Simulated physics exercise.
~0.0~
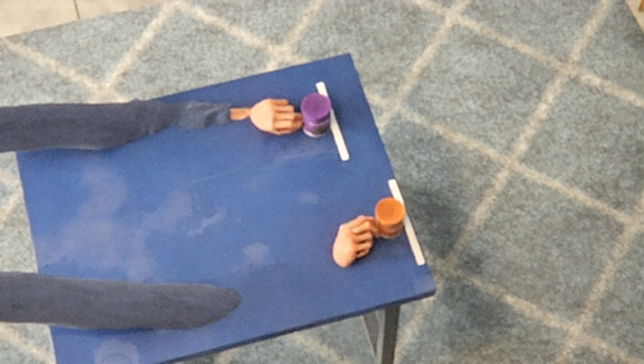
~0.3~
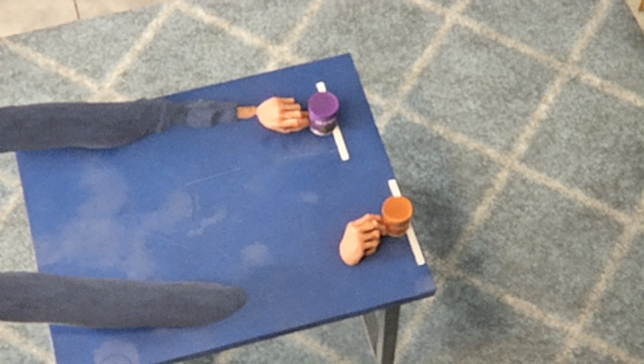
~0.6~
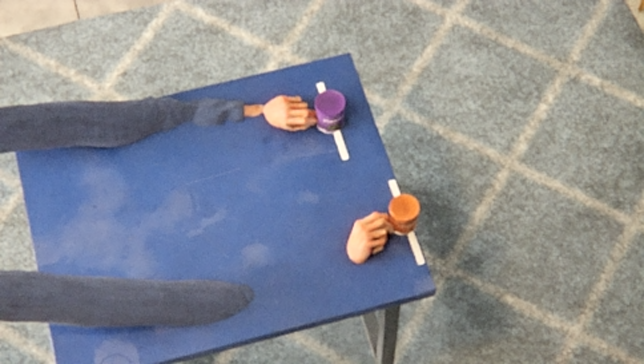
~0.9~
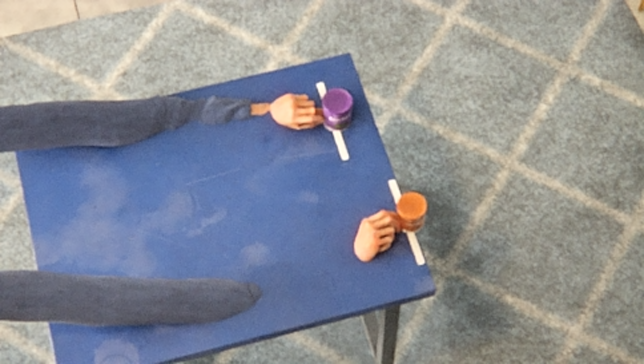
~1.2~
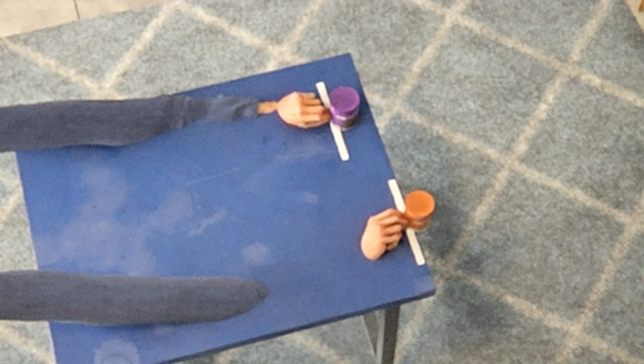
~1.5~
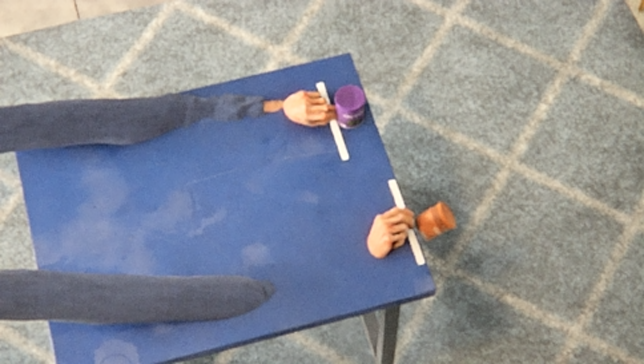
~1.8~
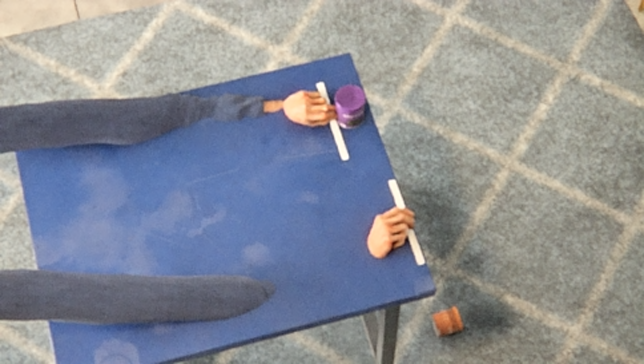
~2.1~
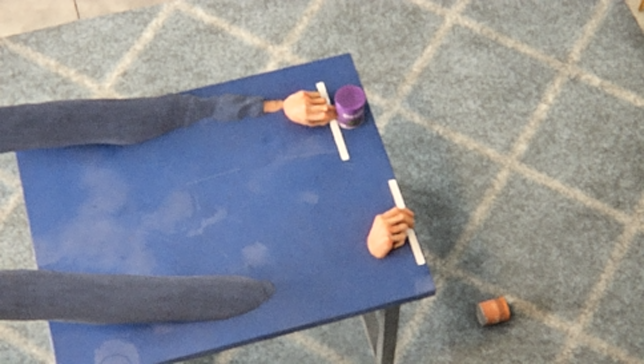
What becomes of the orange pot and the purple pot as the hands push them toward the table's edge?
The orange pot tips over the edge and drops to the floor, while the purple pot stays on the table.
